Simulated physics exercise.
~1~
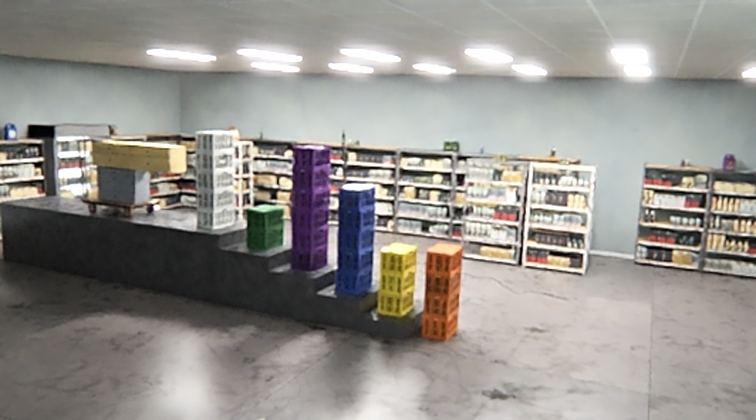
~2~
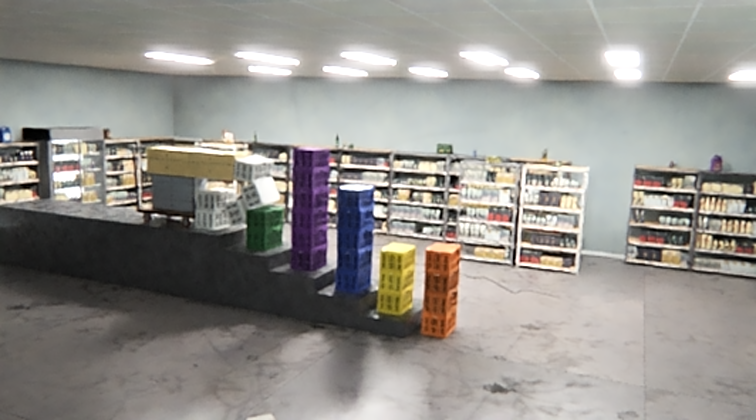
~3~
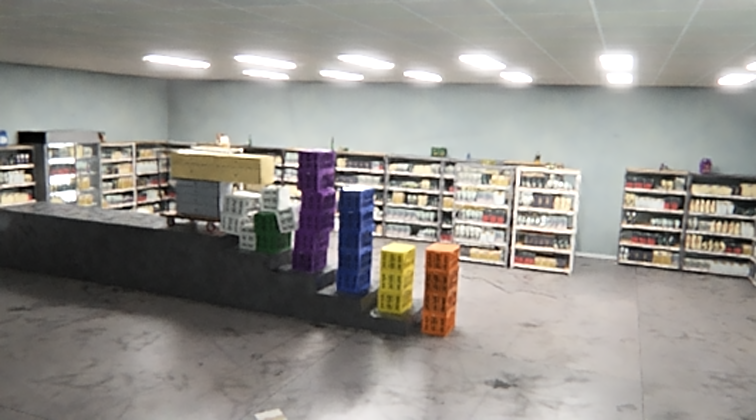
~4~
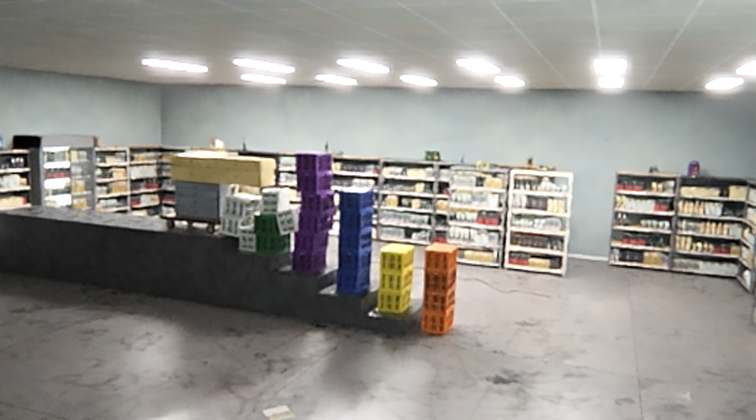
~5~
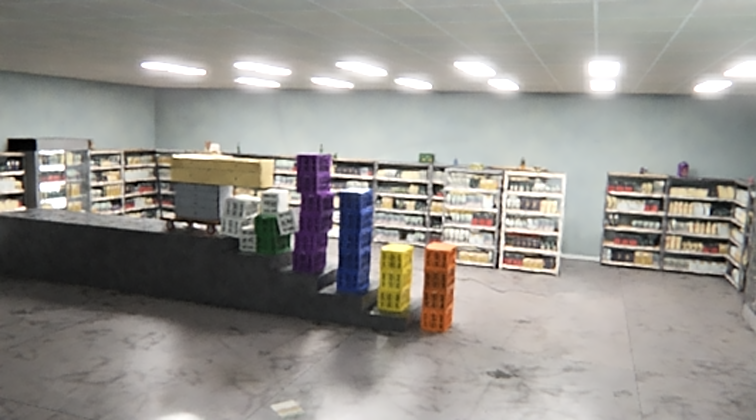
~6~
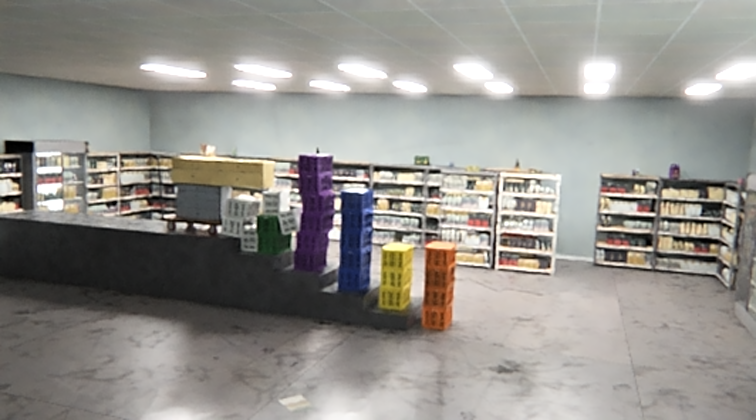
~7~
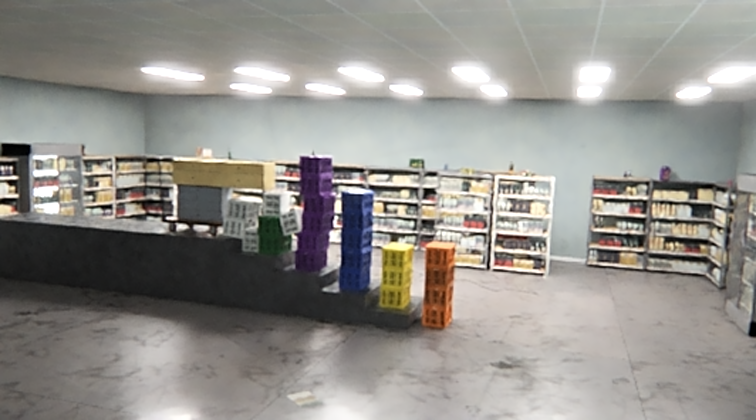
In a shop, a loaded trolley rolling right and toppling white crates against the green stack, the other coloured stacks staying upright.
